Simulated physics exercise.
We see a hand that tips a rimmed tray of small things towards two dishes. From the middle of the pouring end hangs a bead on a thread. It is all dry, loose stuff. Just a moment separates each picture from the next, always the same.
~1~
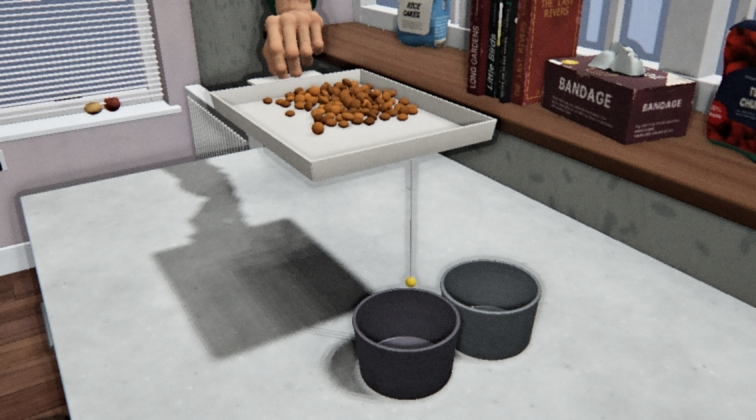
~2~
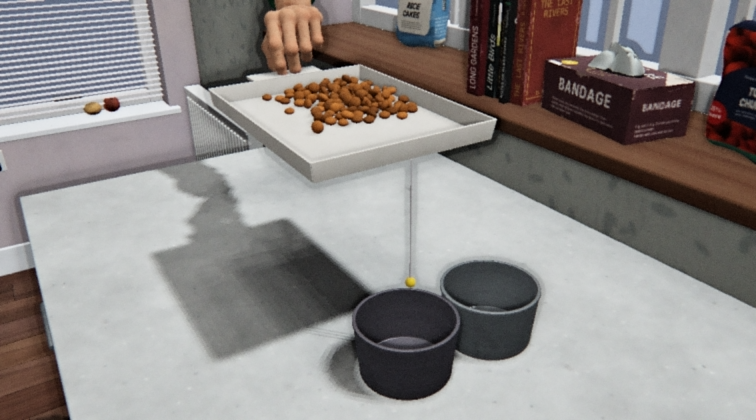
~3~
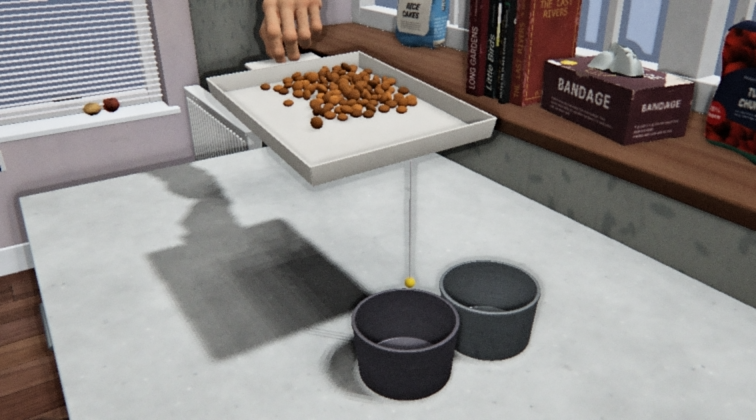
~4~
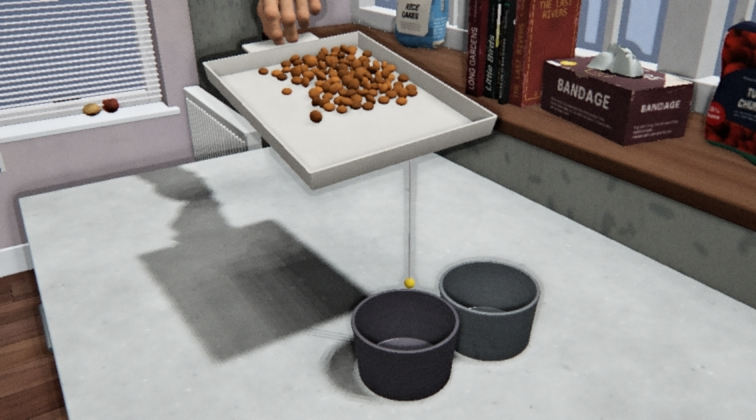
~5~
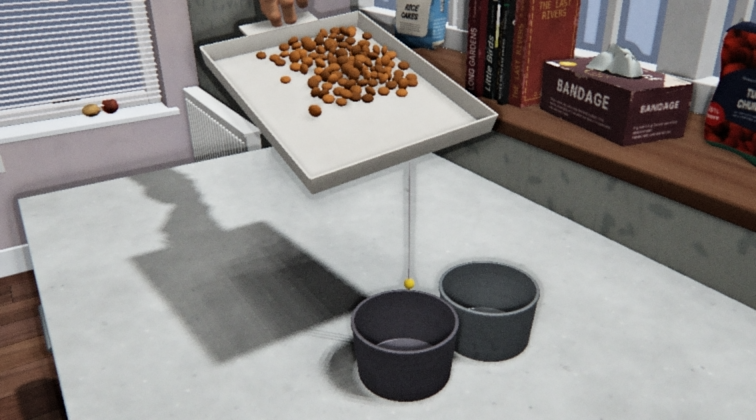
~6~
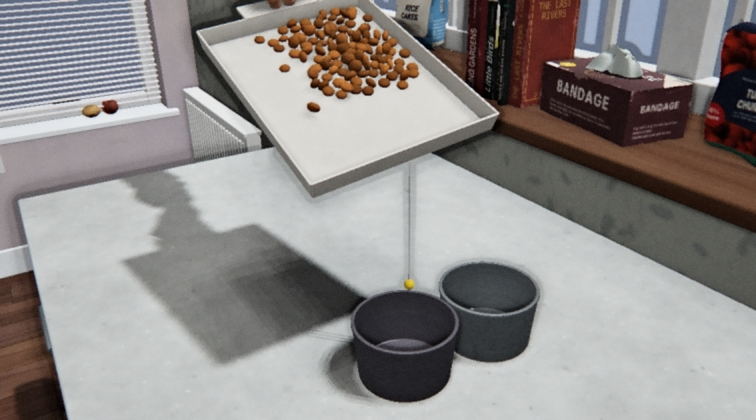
The clip opens on a hand holding a pale rimmed tray of small brown pieces nearly level above two dark dishes, a yellow bead hanging on a thread below. The hand then gradually tilts the tray, its near left corner dipping lowest, while the dishes stay still.
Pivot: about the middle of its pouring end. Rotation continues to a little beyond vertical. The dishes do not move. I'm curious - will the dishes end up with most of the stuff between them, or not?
No, less than half of it.
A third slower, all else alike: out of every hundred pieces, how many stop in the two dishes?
Something like 30 percent, give or take.
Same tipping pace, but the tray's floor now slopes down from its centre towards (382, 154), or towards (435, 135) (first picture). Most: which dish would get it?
One: The left one. Two: The right dish.
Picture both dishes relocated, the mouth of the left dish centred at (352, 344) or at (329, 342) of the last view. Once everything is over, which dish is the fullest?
Placement one: The left-positioned dish. Placement two: The left-positioned dish.
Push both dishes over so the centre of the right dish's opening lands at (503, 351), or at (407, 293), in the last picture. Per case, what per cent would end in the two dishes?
10 and 40 %.
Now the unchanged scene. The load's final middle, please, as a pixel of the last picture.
Near pixel (351, 415).
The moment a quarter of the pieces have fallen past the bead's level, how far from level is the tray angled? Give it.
Roughly 80 degrees.
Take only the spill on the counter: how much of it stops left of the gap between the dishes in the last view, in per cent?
Near 90 in a hundred.
Shortly afterwards, tray tipped steeply; all but a few on the tray; only a few in the air.
Next, tray tipped past a quarter turn; near a quarter on the tray; a little in the left dish; near two thirds outside both; a little in the air.
Some moments later, tray tipped past a quarter turn; near a quarter in the left dish; only a few in the right dish; the bulk outside both.
In the end, tray tipped past a quarter turn; near a quarter in the left dish; only a few in the right dish; the bulk outside both.
